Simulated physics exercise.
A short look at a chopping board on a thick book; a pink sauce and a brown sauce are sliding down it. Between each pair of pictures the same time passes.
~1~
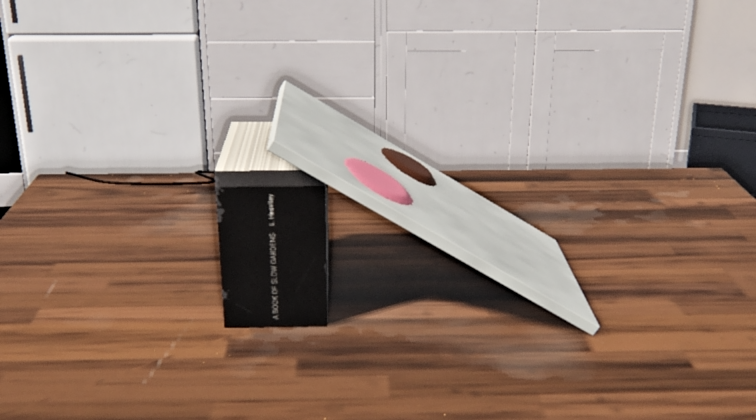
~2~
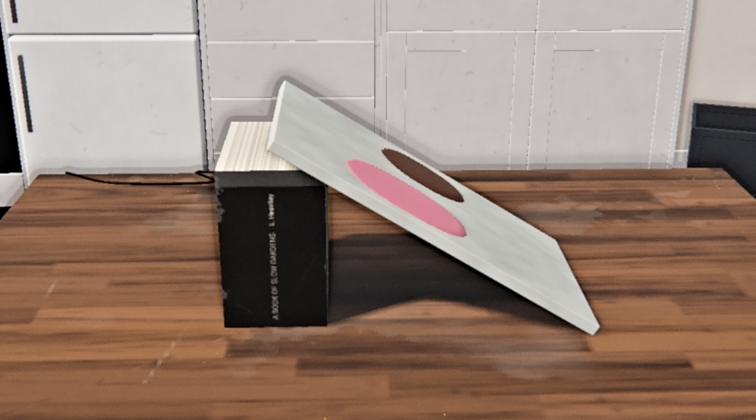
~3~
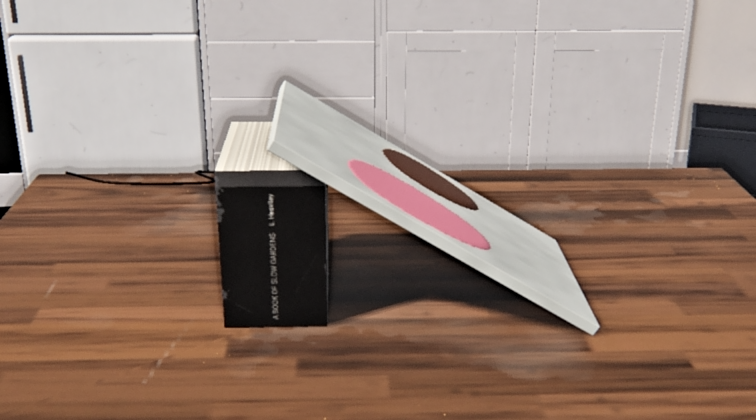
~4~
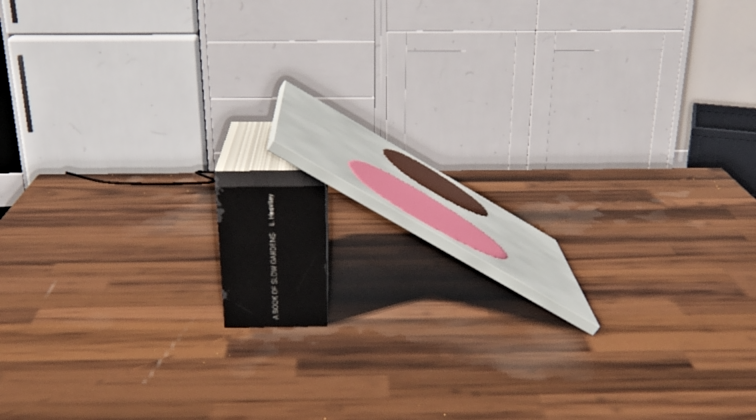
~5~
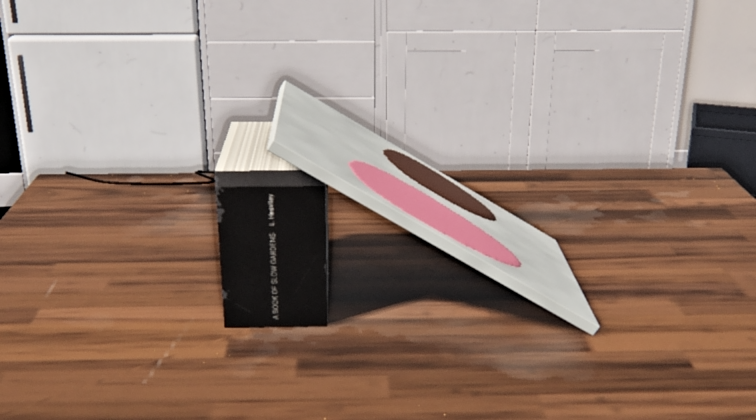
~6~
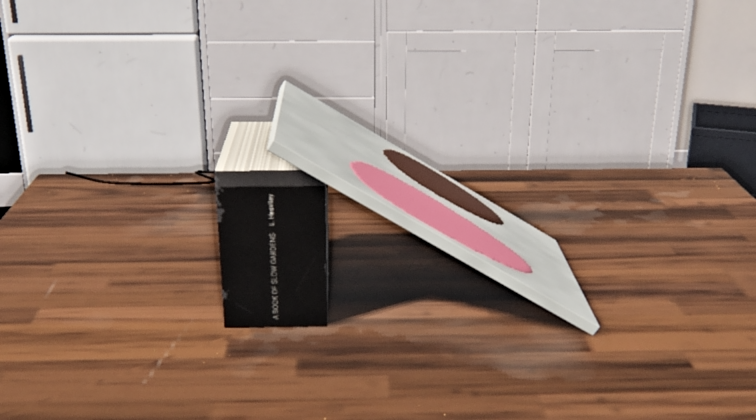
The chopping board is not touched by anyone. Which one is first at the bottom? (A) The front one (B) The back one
Option A: The front one.
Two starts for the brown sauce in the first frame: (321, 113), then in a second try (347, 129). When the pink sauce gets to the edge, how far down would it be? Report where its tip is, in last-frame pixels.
Roughly (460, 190), then (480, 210) for the other start.
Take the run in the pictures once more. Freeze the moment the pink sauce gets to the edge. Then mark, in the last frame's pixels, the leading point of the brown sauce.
Around (534, 238).
Next, the pink sauce is close to the edge; the brown sauce is three quarters of the way down.
After that, the pink sauce is close to the edge; the brown sauce is close to the edge.
Finally, the pink sauce is at the low edge; the brown sauce is close to the edge.
